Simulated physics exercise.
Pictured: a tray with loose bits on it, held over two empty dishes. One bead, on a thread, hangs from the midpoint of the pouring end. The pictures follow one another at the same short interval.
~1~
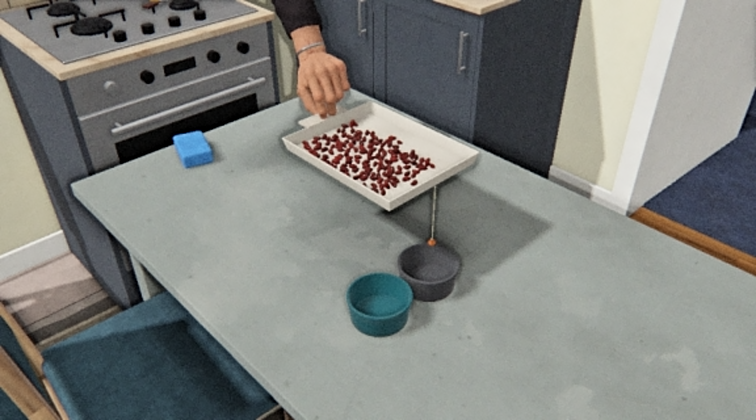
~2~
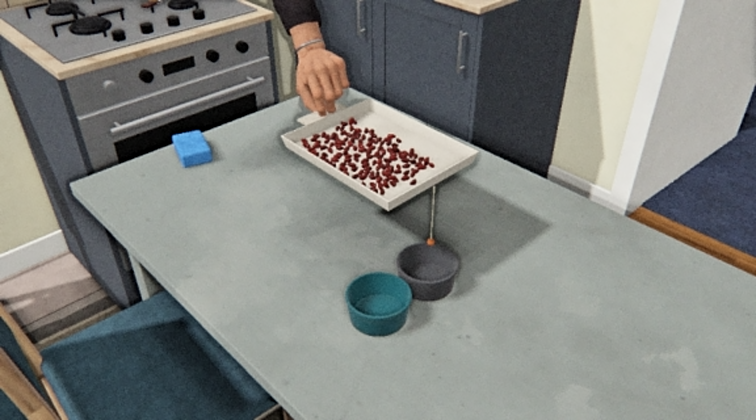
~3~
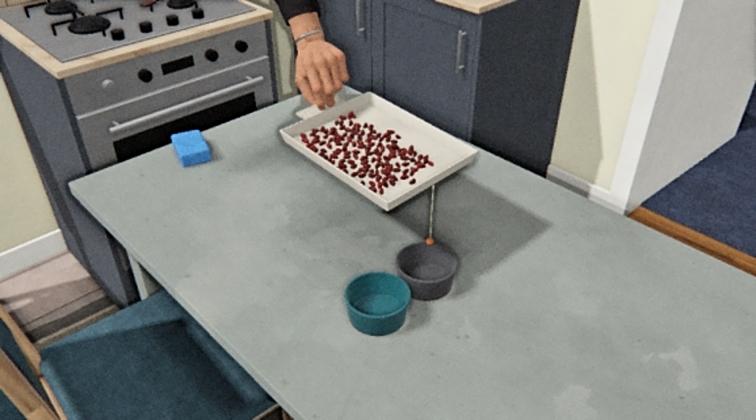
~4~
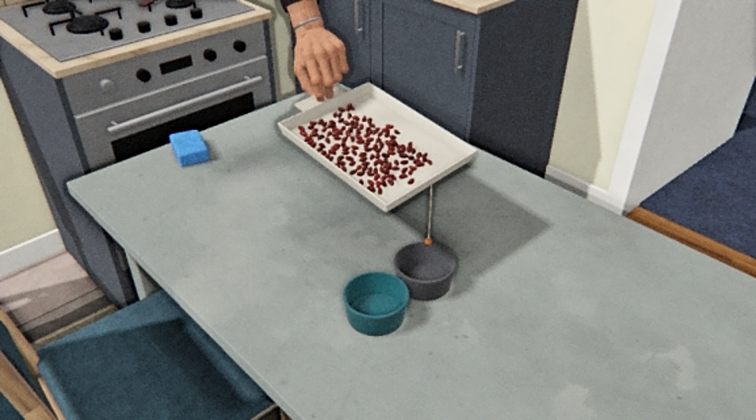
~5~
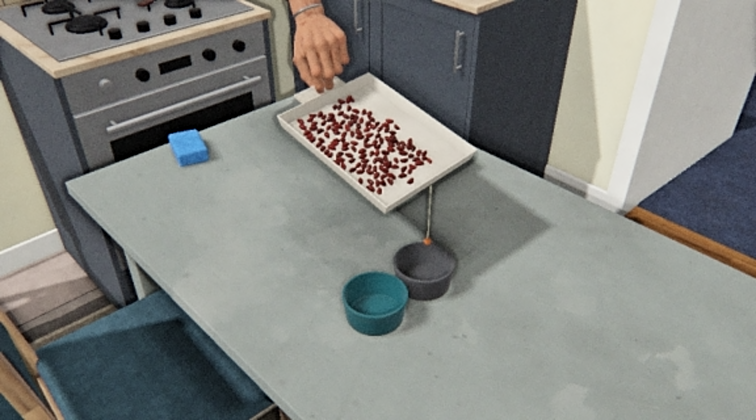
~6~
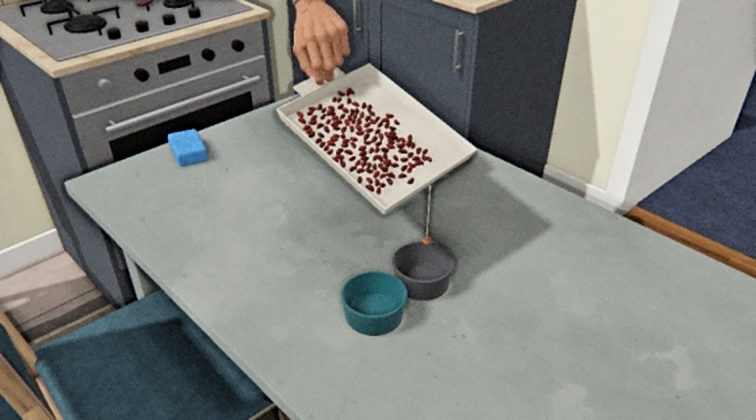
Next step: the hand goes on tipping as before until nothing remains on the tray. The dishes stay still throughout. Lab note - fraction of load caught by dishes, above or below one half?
Above one half.
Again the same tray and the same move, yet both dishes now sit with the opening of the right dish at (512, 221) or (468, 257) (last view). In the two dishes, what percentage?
0 and 60 %.
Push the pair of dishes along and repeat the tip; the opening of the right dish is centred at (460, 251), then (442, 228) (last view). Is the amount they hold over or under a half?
In turn: Most of it; under half.
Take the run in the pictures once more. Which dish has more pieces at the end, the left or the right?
That would be the left of the two, then.
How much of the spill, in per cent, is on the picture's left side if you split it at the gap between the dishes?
About 10 %.
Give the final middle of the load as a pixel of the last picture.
Around (399, 304), give or take.
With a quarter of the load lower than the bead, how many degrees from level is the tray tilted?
110° or so.
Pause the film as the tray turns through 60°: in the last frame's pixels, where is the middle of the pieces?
I'd put it at about (394, 167).
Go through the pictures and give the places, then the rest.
In the first frame, corners of the pouring end at (389, 198) and (474, 152), level; middle of the load at (371, 158), kidney beans; left dish at (402, 320); right dish at (450, 285); bead on its thread at (432, 242).
In the second frame, corners of the pouring end at (389, 198) and (473, 151), level; middle of the load at (370, 157).
In the third frame, corners of the pouring end at (388, 199) and (473, 150), tipped barely, lowest at the left corner; middle of the load at (369, 154).
In the fourth frame, corners of the pouring end at (387, 201) and (472, 150), tipped a little, lowest at the left corner; middle of the load at (368, 150).
In the fifth frame, corners of the pouring end at (386, 203) and (472, 149), tipped a little, lowest at the left corner; middle of the load at (366, 140).
In the sixth frame, corners of the pouring end at (386, 205) and (472, 149), tipped clearly, lowest at the left corner; middle of the load at (367, 136); left dish at (396, 319); right dish at (445, 284).
Soon, tray tipped steeply; all on the tray.
A while on, tray tipped right over; nearly all on the tray; a stray few in the left dish; a stray few outside both; a stray few in the air.
Towards the end, tray tipped past a quarter turn; about half in the left dish; about a quarter in the right dish; about a third outside both.
Finally, tray tipped past a quarter turn; about half in the left dish; about a quarter in the right dish; about a third outside both.
